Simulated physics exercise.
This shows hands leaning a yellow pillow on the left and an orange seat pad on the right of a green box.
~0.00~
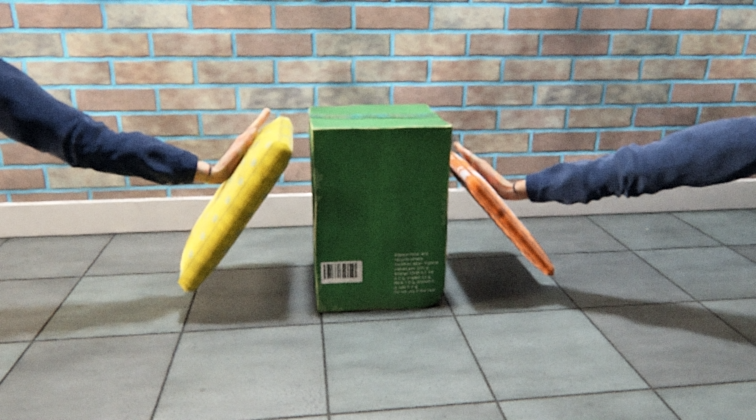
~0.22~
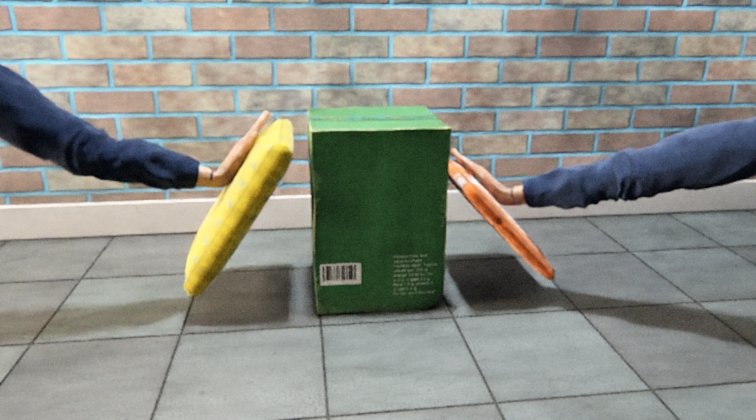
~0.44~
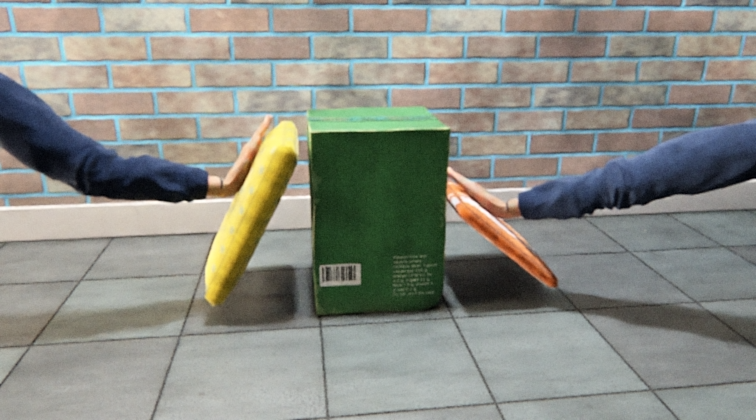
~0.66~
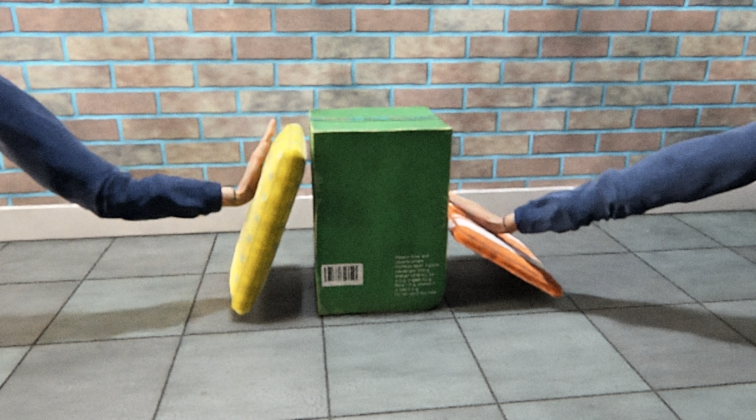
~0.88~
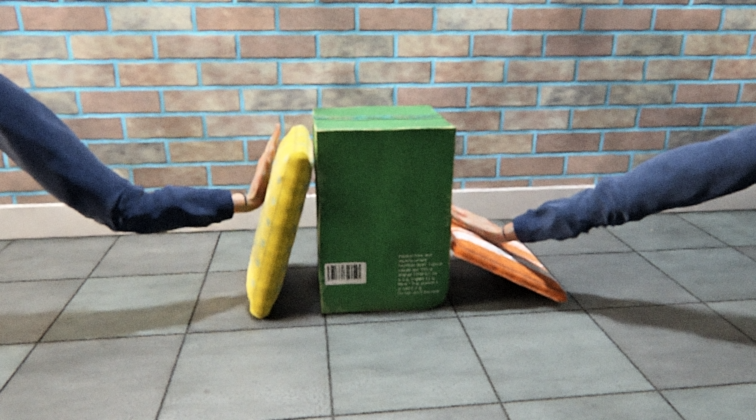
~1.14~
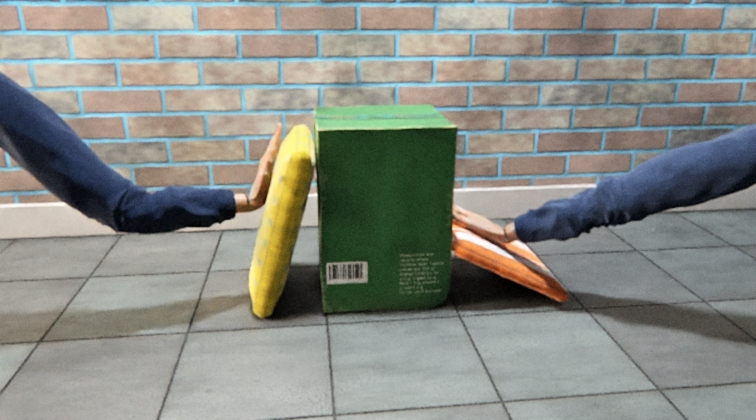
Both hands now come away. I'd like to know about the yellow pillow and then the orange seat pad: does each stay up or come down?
I'd say the yellow pillow stays up, the orange seat pad comes down.
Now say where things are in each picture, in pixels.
In the first frame, pillow foot (188, 287), head (285, 148); seat pad foot (550, 272), head (474, 184).
In the second frame, pillow foot (193, 292); seat pad foot (550, 276).
In the third frame, pillow foot (215, 301); seat pad foot (554, 284).
In the fourth frame, pillow foot (241, 309); seat pad foot (559, 293).
In the fifth frame, pillow foot (260, 314); seat pad foot (563, 298).
In the sixth frame, pillow foot (263, 313), head (304, 156), almost upright; seat pad foot (565, 298), head (459, 251), at a low slant.
After 1.36 s, pillow propped as before near (284, 217); seat pad slipping down near (498, 262).
After 1.50 s, pillow propped as before near (284, 217); seat pad flat on the floor near (499, 269).
In the end, pillow propped as before near (284, 217); seat pad flat on the floor near (499, 271). The yellow pillow keeps leaning and the orange seat pad slumps to the floor.
